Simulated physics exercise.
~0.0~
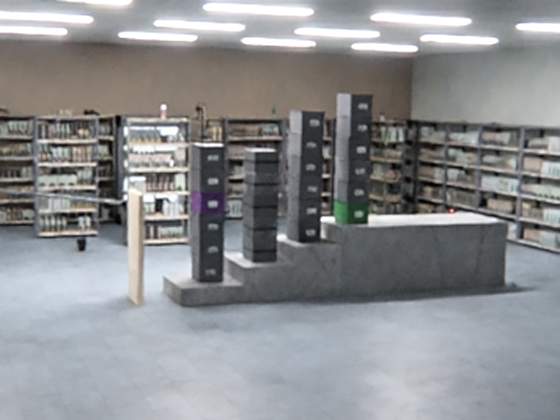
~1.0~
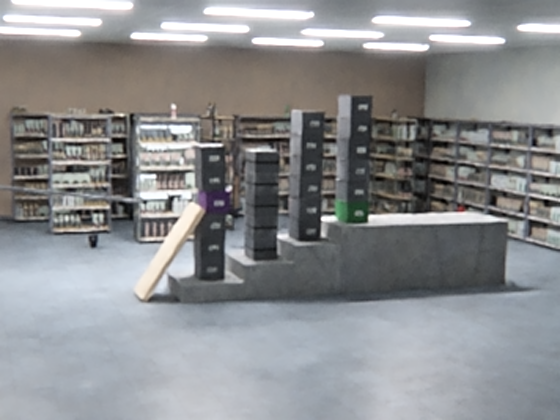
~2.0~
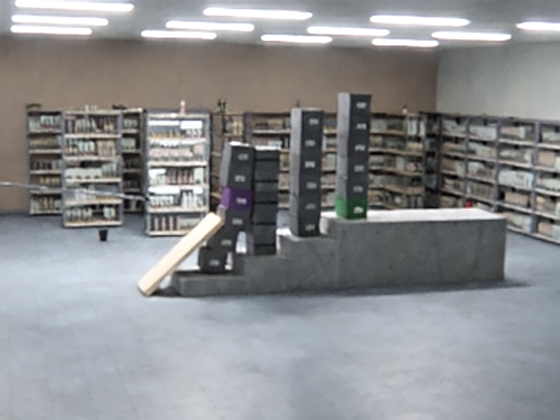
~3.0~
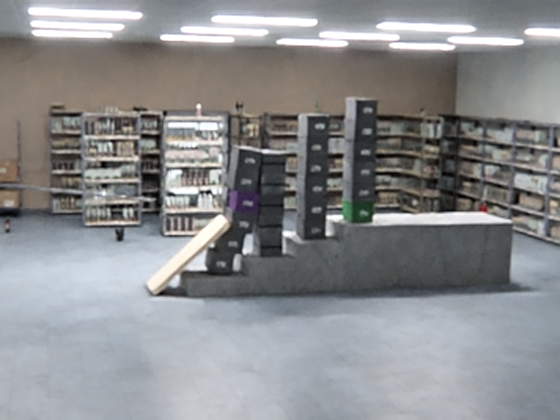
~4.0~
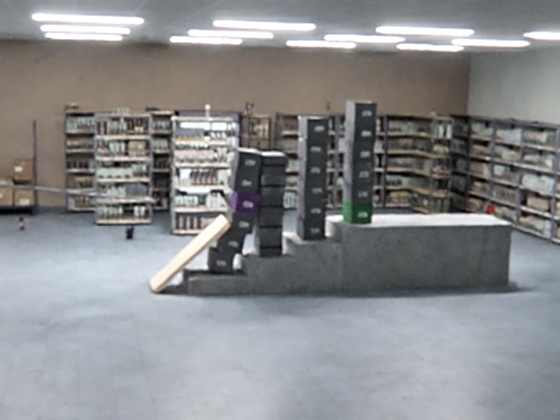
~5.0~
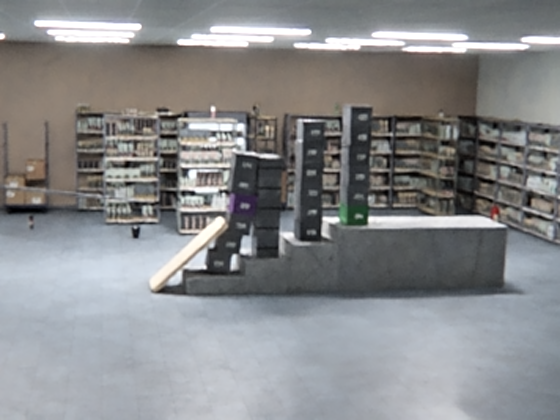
A pale board tipped rightward into the first of four tall stacks of dark boxes on rising steps, and that stack, with its purple box, leaned against the next one and stayed there, while the stack with the green box stood unmoved.
